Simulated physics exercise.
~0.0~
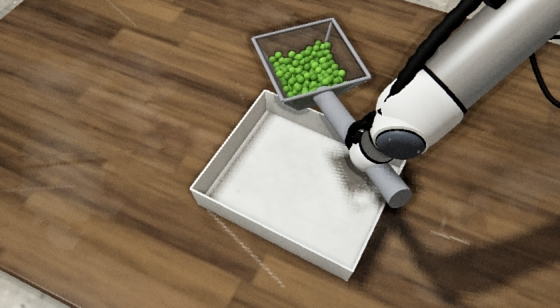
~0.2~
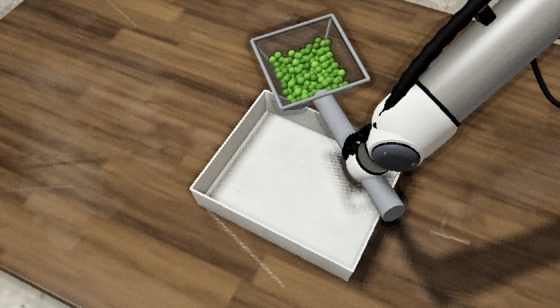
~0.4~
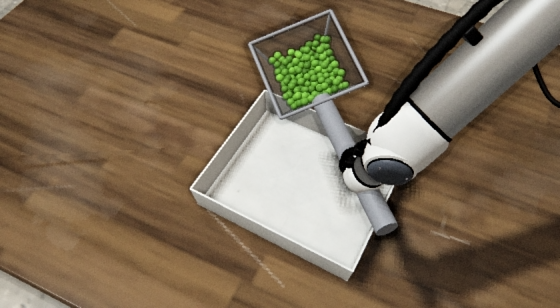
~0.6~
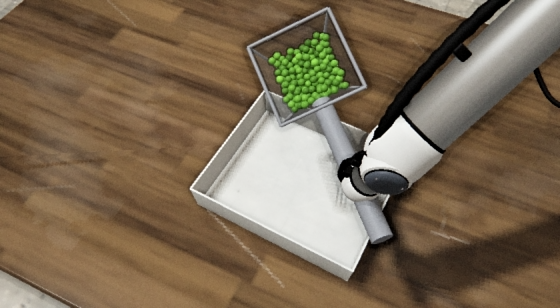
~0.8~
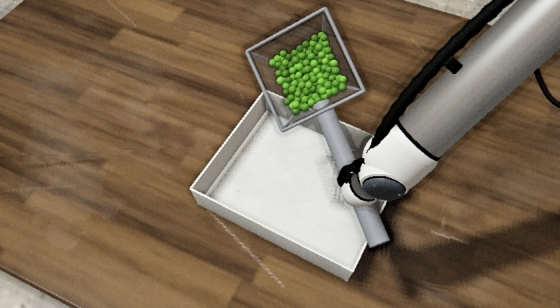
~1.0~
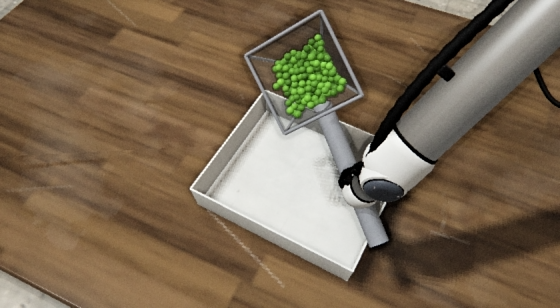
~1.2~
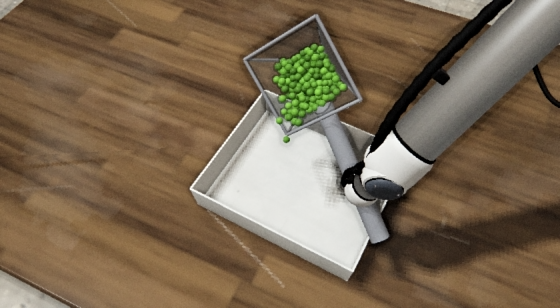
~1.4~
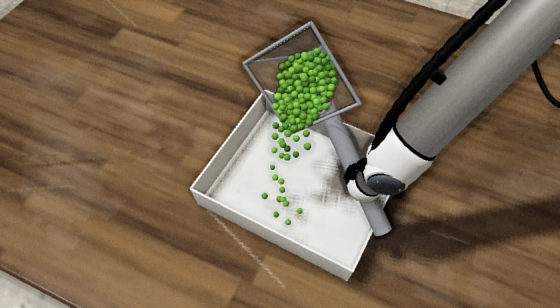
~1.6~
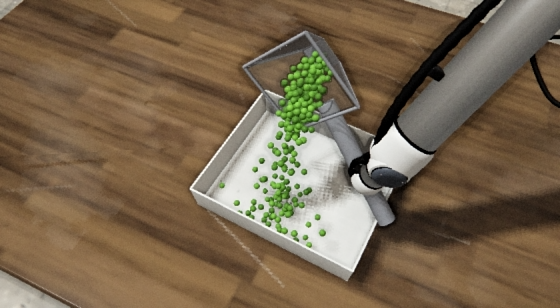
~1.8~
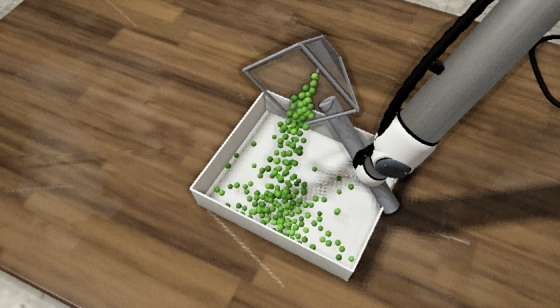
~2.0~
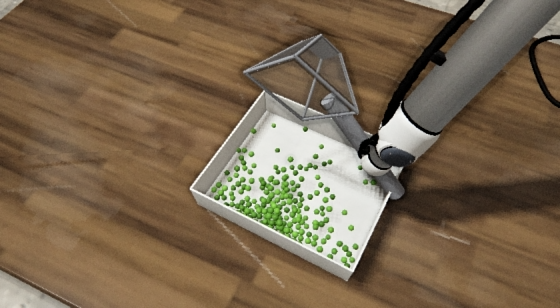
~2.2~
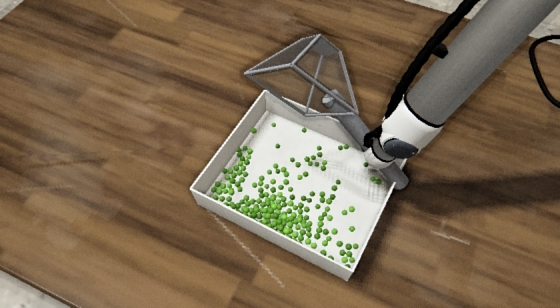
In this clip, a robotic arm tilts a gray scoop of green peas over a white tray on a wooden floor. The peas spill in a growing stream and scatter across the tray, mostly toward its near side, leaving the scoop empty and steeply tipped.
